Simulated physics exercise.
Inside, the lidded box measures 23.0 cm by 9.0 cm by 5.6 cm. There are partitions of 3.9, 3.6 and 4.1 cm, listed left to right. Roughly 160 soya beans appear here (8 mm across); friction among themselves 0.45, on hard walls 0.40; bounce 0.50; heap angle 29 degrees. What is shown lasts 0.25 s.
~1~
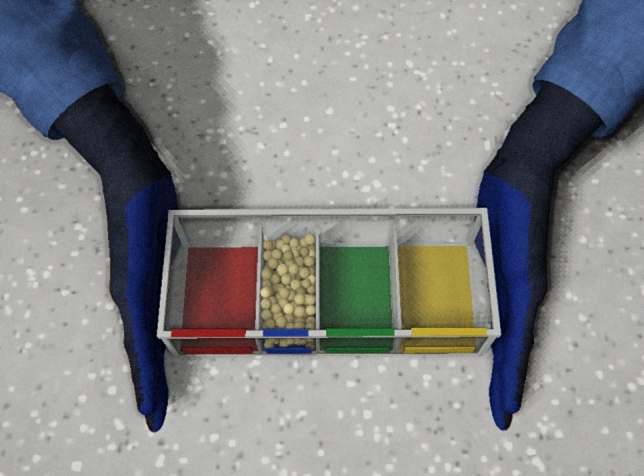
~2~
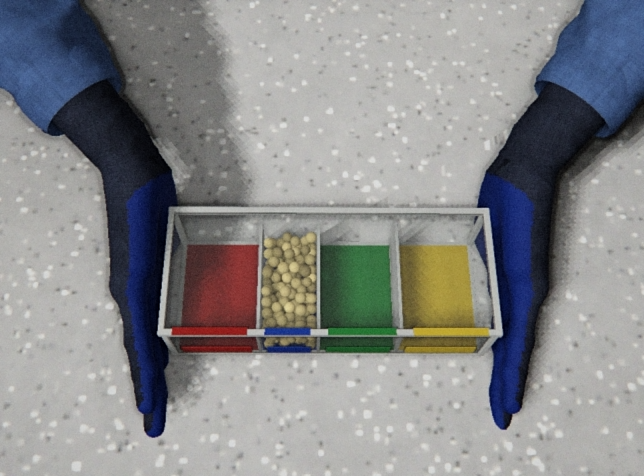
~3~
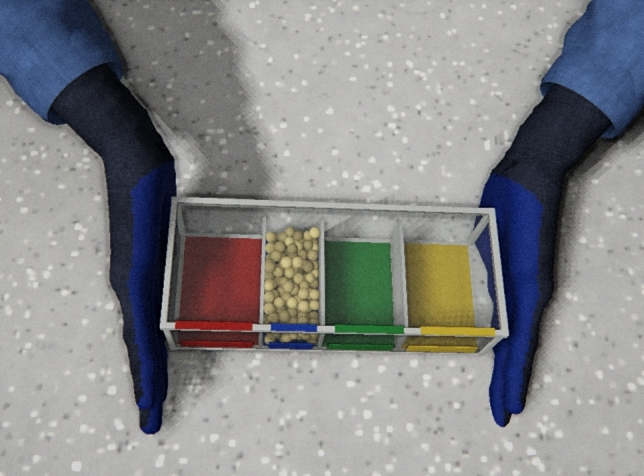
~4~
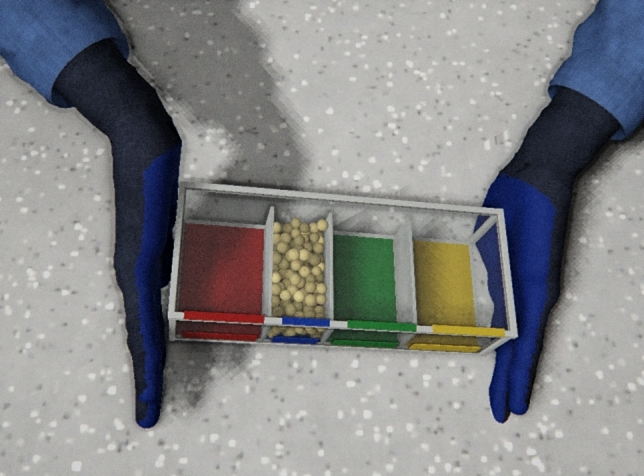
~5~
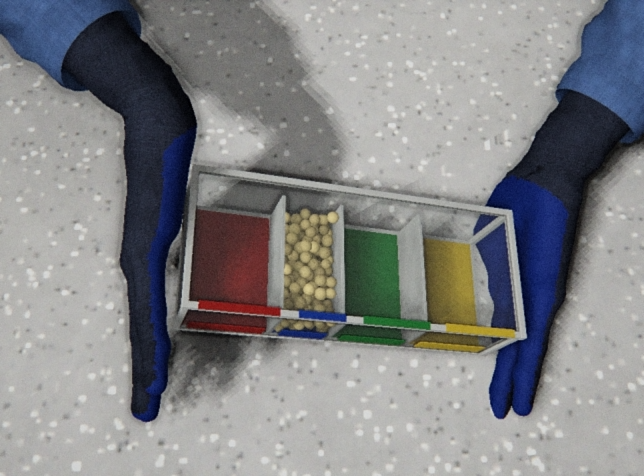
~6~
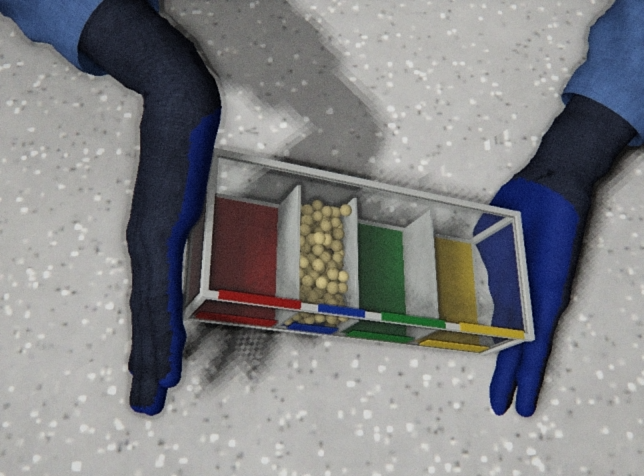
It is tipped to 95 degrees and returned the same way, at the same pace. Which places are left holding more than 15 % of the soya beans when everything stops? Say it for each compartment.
Red: It'll probably finish at or short of fifteen percent of the pieces, blue: It'll probably finish past fifteen percent of the pieces, green: It'll probably finish past fifteen percent of the pieces, yellow: It'll probably finish past fifteen percent of the pieces.
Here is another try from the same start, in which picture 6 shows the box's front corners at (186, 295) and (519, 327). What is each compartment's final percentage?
Per cent at the end: Red 0; blue 25; green 20; yellow 55.
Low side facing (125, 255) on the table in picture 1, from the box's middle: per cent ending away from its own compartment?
Estimate: Near 45 per cent.
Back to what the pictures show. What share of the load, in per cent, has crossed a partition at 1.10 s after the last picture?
Near 65 per cent of it.
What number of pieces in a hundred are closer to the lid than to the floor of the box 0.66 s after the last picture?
Roughly 70 per cent.
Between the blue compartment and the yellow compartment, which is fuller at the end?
The yellow one.
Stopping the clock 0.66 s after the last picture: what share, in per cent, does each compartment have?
Red 0, blue 65, green 25, yellow 10.
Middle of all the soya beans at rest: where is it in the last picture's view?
I'd say roughly (387, 304).
Then, 0.66 s after the last picture, tilt 94 degrees; blue 65 %, green 25 %, yellow 10 %.
Then, 1.10 s after the last picture, tilt 40 degrees; blue 35 %, green 20 %, yellow 45 %.
Then, 1.62 s after the last picture, tilt 0 degrees; blue 35 %, green 20 %, yellow 45 %.
In the end, red 0 %, blue 35 %, green 20 %, yellow 45 %.
